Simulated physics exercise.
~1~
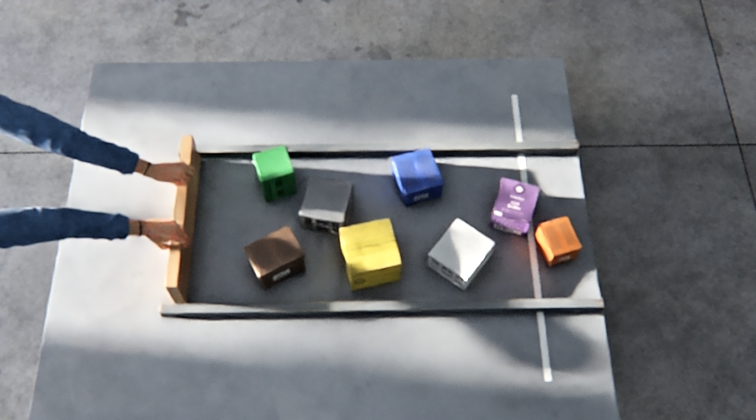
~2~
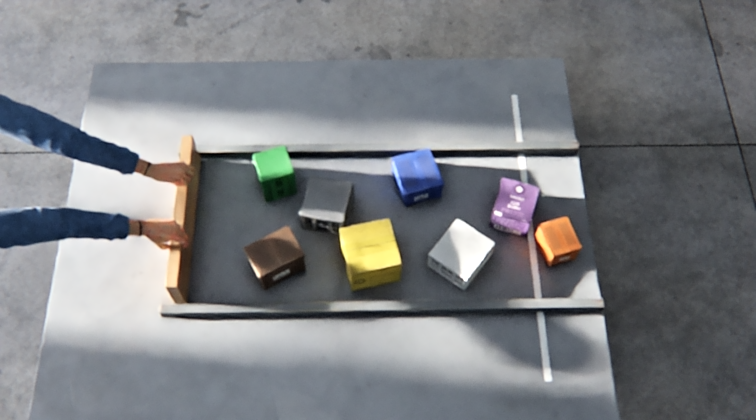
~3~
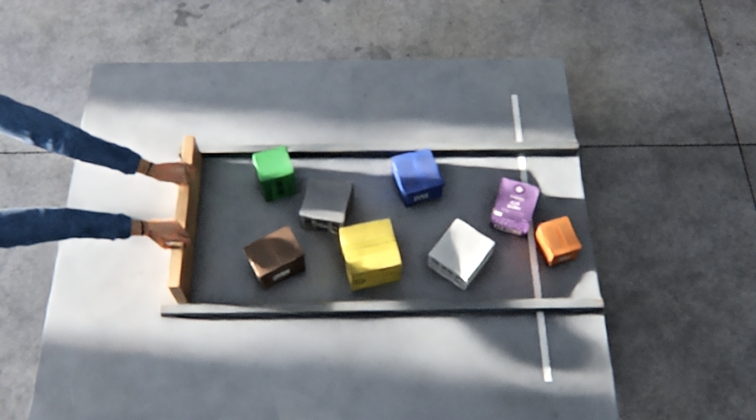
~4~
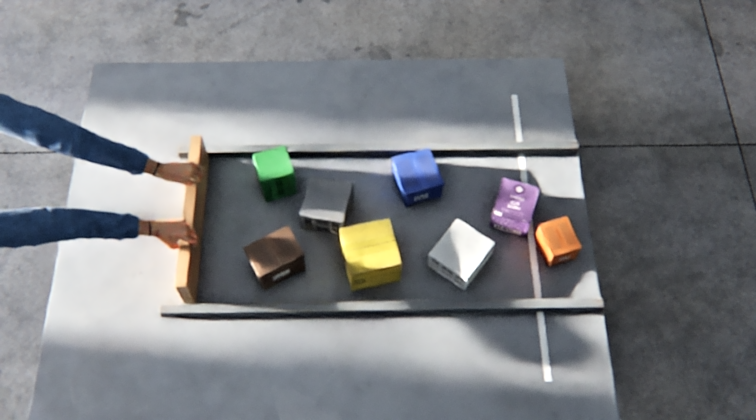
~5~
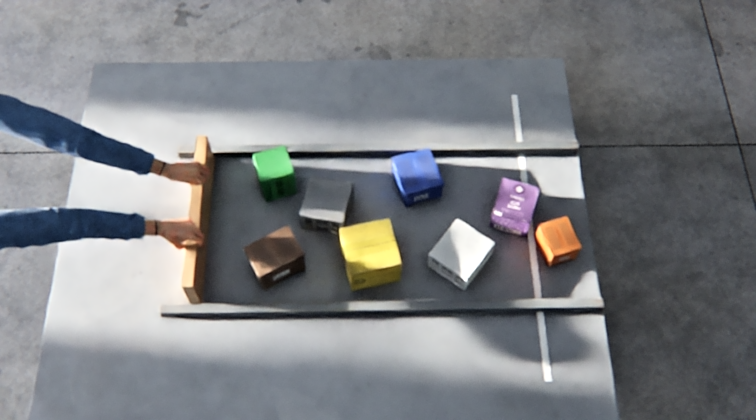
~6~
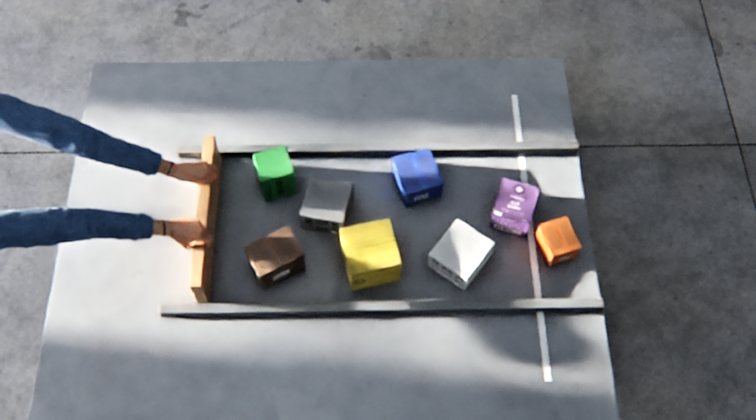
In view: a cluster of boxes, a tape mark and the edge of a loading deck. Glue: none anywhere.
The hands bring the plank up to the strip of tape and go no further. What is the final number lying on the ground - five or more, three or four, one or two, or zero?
Looks to me like the count going over is a three or a four.
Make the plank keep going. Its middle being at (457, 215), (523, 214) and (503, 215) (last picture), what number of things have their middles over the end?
Counts by place: 1 / 4 / 3.
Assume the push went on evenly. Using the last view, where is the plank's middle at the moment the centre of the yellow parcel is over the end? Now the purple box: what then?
Roughly at (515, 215) and roughly at (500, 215).
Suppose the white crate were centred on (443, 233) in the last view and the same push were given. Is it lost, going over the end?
It goes off the edge.
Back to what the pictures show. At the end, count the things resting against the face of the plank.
In total, 3.
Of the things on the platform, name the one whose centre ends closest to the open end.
Foremost, the blue tote.
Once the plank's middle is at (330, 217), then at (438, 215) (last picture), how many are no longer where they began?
5 by the first point, 8 by the second.
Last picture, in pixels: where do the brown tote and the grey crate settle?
Result: One about (563, 268), other about (556, 225).
Soon after, none off yet; orange tote at rest near (557, 242); purple box at rest near (514, 208); white crate displaced a little near (475, 255).
In the end, the number that fall off is three or four; gone, yellow parcel, white crate, purple box and orange tote.
